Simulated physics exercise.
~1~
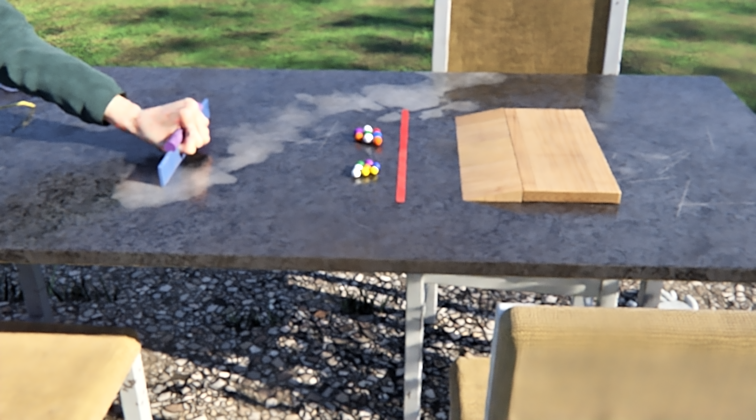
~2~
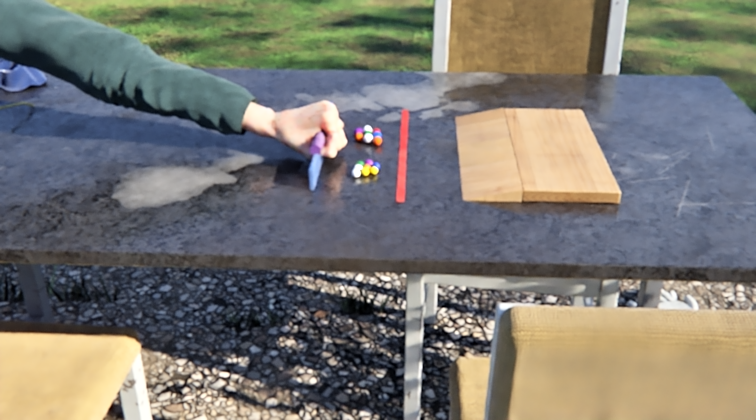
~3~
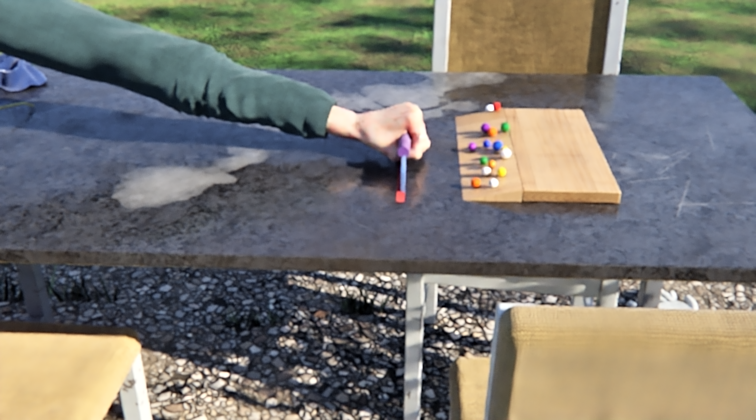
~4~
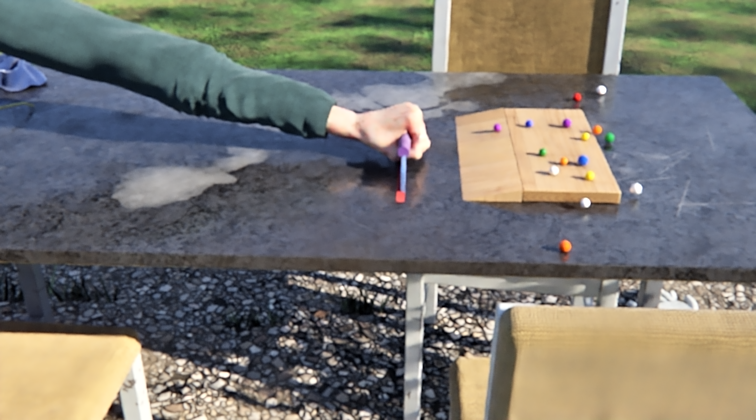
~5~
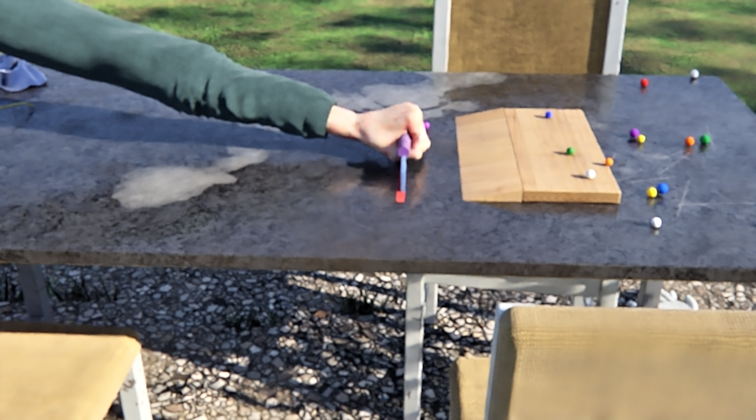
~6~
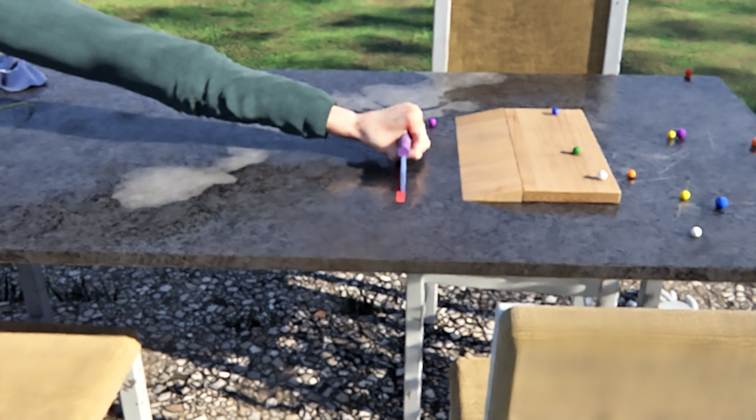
On an outdoor stone table, a hand sliding a scraper to red tape, sending colourful beads scattering rightward over a wooden ramp.
